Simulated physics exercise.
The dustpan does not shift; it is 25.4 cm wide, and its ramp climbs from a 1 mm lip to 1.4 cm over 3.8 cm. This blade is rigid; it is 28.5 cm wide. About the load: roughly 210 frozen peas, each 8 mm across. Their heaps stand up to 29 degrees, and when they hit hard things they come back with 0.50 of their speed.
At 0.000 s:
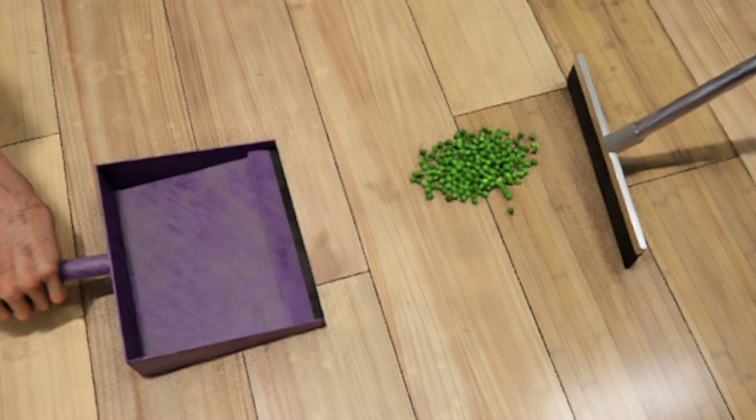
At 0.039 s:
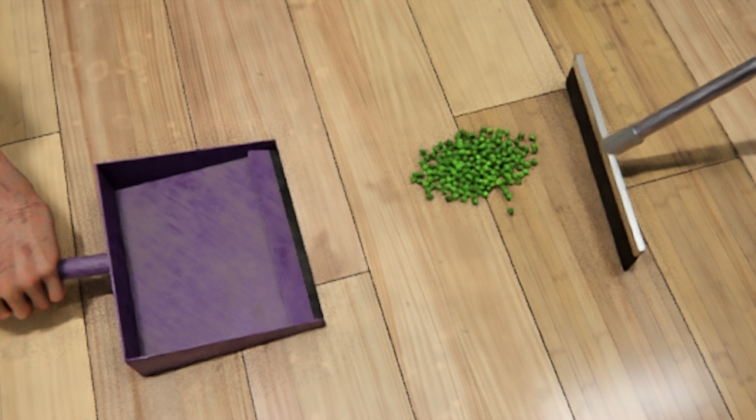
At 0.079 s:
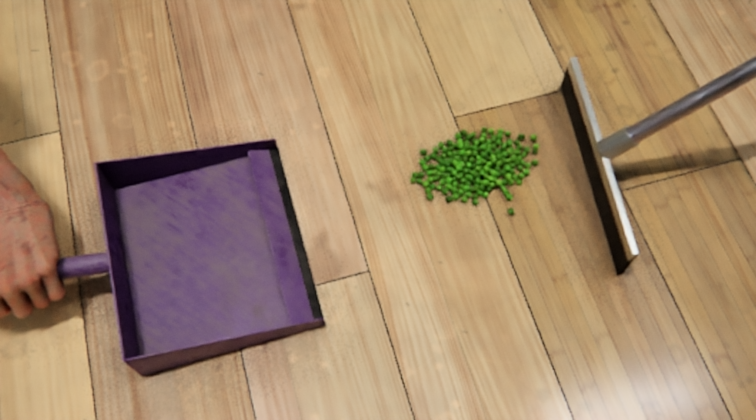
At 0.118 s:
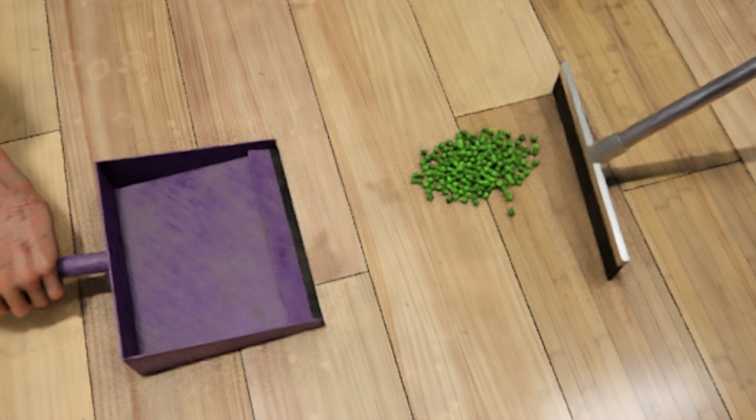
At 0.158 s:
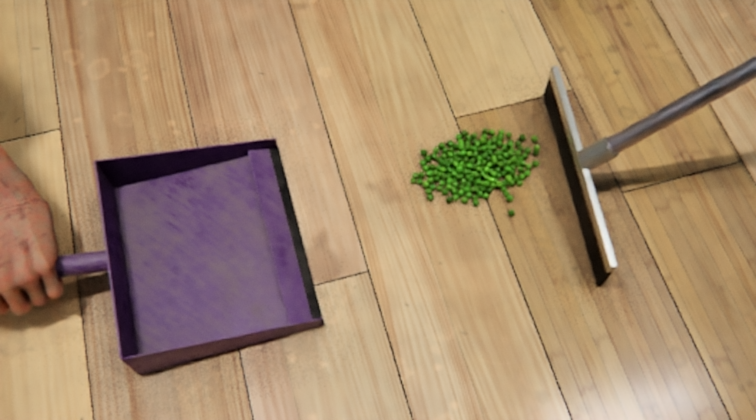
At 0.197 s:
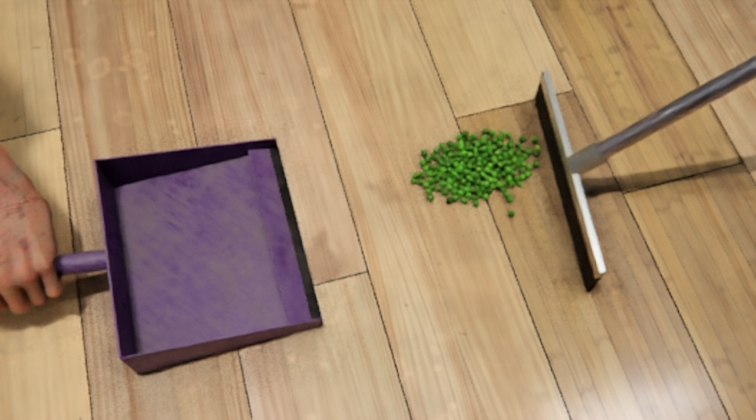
A hand holding a purple dustpan still on a wooden floor while a squeegee-like blade slides left, nearing a pile of green peas.
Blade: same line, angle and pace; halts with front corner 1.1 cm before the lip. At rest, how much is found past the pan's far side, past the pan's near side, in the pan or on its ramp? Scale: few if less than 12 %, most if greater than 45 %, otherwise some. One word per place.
Far side - few; near side - few; pan - few.
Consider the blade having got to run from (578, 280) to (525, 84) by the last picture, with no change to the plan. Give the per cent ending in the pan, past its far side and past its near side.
Pan 15; far 15; near 0.
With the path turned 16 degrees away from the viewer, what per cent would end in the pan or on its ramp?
Result: Close to 15 %, ramp counted.
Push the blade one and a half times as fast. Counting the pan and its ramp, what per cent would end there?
About 15 per cent.
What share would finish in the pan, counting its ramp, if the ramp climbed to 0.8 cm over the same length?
Close to 5 per cent then.
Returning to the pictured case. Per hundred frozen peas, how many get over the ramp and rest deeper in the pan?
Estimate: Close to 0 per cent of the total.
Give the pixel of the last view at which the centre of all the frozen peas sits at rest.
Roughly pixel (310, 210).
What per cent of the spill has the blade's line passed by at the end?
Roughly 25 per cent of it.
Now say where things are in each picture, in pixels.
The first picture shows blade from (640, 250) to (578, 61), moved 0.0 cm, 0 of the pieces shifted so far; middle of the pieces at (473, 165); pan at (200, 259).
The second picture shows blade from (638, 251) to (577, 62), moved 0.3 cm, 0 of the pieces shifted so far; middle of the pieces at (473, 165).
The third picture shows blade from (632, 256) to (572, 65), moved 1.2 cm, 0 of the pieces shifted so far; middle of the pieces at (474, 166).
The fourth picture shows blade from (622, 261) to (563, 69), moved 2.7 cm, 0 of the pieces shifted so far; middle of the pieces at (474, 166).
The fifth picture shows blade from (611, 267) to (554, 74), moved 4.2 cm, 0 of the pieces shifted so far; middle of the pieces at (474, 167).
The sixth picture shows blade from (599, 274) to (544, 79), moved 5.8 cm, 0 of the pieces shifted so far; middle of the pieces at (474, 167); pan at (197, 257). The blade's pace is about 0.39 m/s, heading 9 degrees towards the viewer's side.
After 0.58 s, middle of the blade 19 cm from the lip; 0 % over the lip, far side 0 %, near side 0 %.
After 0.84 s, middle of the blade 9 cm from the lip; 0 % over the lip, far side 5 %, near side 0 %.
After 1.20 s, middle of the blade 3 cm from the lip; 5 % over the lip, far side 5 %, near side 0 %.
At rest (1.5 s), far side 10 %, near side 0 %, pan 5 %, in front of the lip or behind the blade 85 %.
